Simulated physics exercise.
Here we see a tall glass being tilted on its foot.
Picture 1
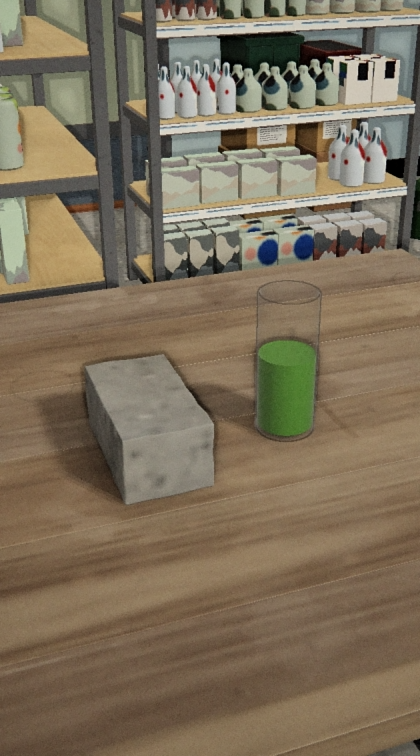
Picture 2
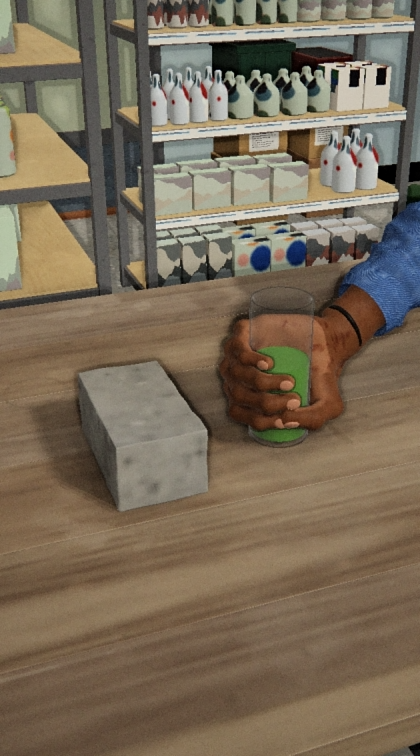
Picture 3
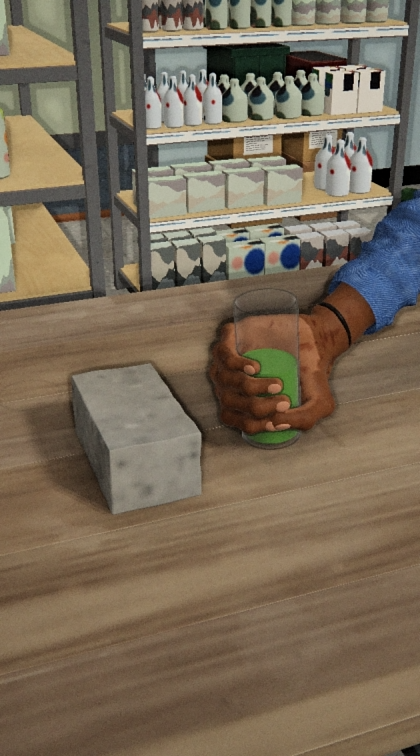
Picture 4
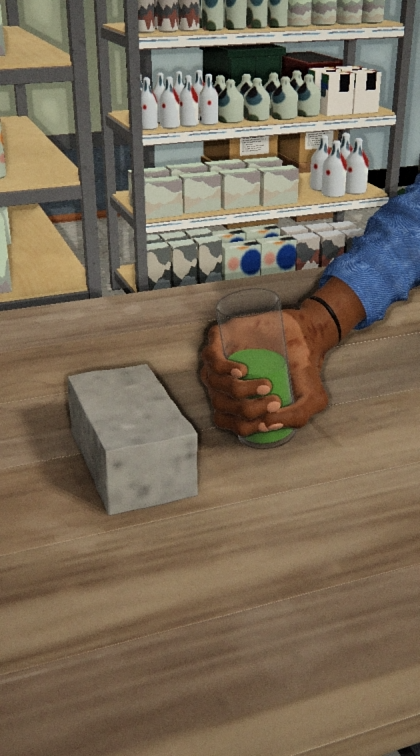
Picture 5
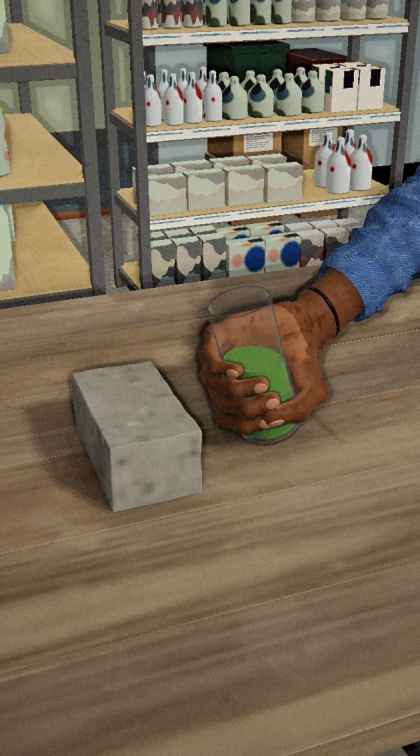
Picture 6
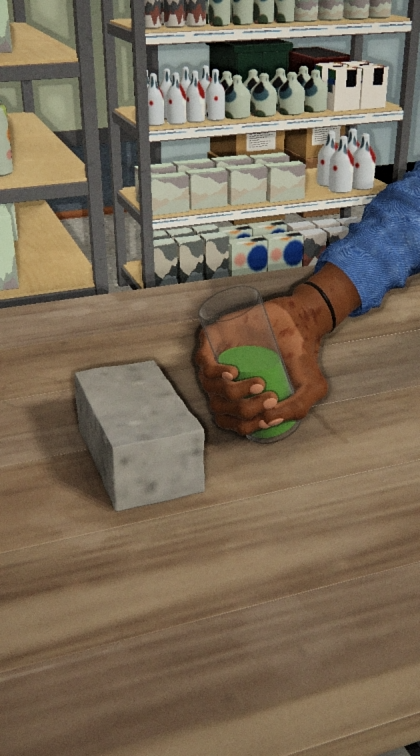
A hand grips a tall glass of green liquid and tilts it slightly left towards a brick.
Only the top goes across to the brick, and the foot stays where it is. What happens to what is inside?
The liquid will not escape at that angle.
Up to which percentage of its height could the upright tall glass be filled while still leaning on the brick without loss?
I'd keep it to near 80 per cent.
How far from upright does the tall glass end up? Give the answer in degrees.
45°, roughly.
Shortly, the tall glass leans by about 30°; none is lost.
Then, the tall glass leans by about 40°; none is lost.
At the finish, the tall glass leans by about 45°, against the brick; none is lost.
